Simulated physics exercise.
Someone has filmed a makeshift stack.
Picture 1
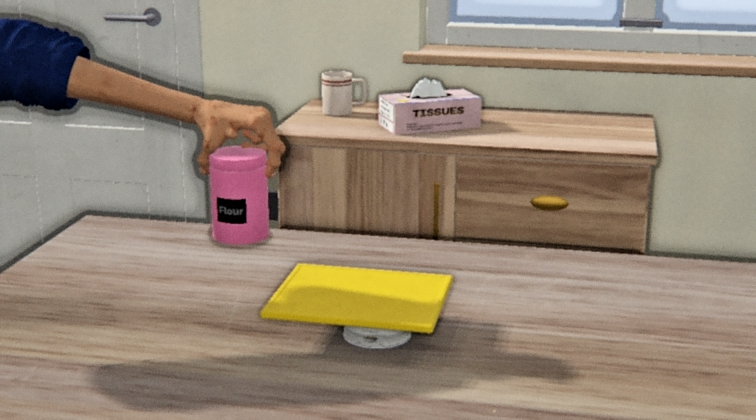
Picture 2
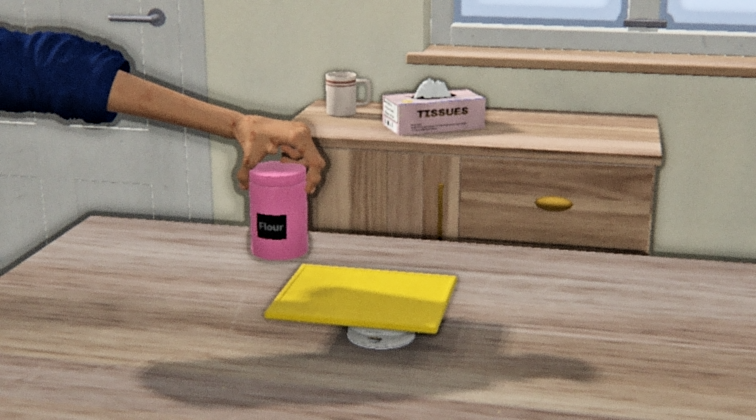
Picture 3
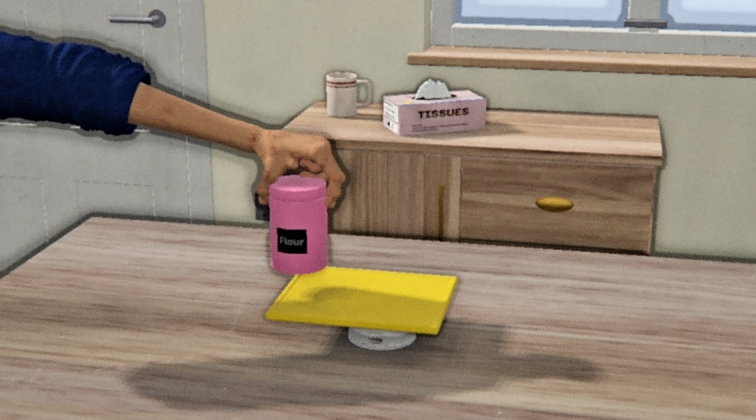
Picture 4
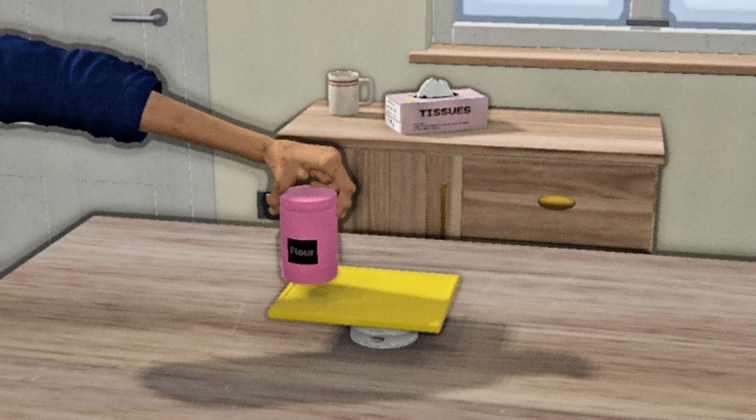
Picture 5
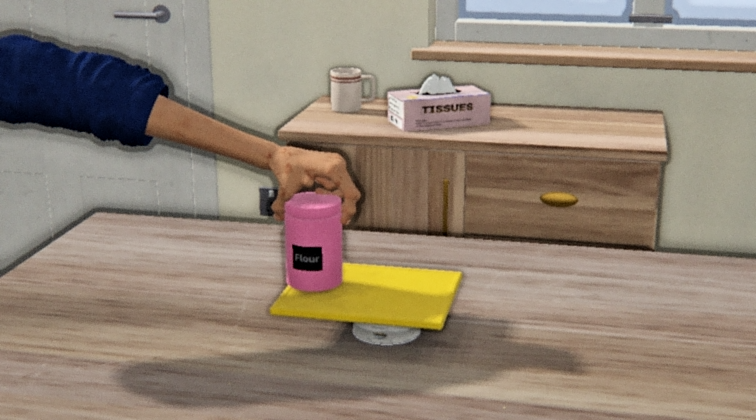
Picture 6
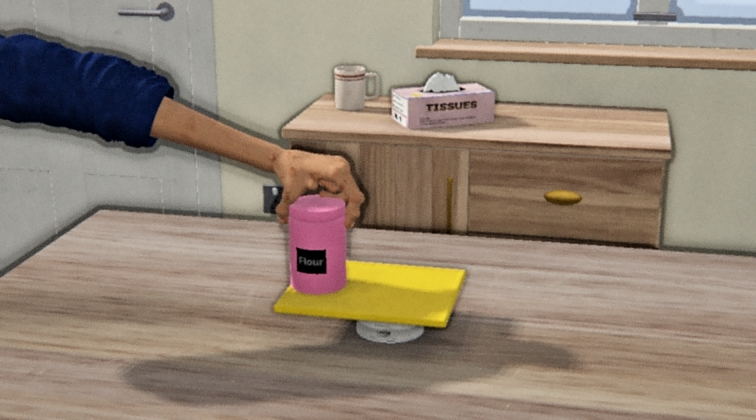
We see a hand in a dark blue sleeve carry a pink jar labelled Flour rightward and down over a wooden table, then set it on the left part of a raised yellow lid, keeping hold of it.
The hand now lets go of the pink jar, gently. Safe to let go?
The stack comes apart.
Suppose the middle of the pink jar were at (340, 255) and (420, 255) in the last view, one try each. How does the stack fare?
In the first case it loses its balance; in the second case it keeps its balance.
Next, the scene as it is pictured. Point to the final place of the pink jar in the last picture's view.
At about (264, 285).
Then, 0.30 s later than the last frame, pink jar now fallen; yellow lid tilted by 37°.
Then, 0.40 s later than the last frame, yellow lid tilted by 33°.
When it is over, fallen, pink jar; left askew, yellow lid; white tub as before. End places, in pixels of the last picture, pink jar near (263, 285). The stack gives way.
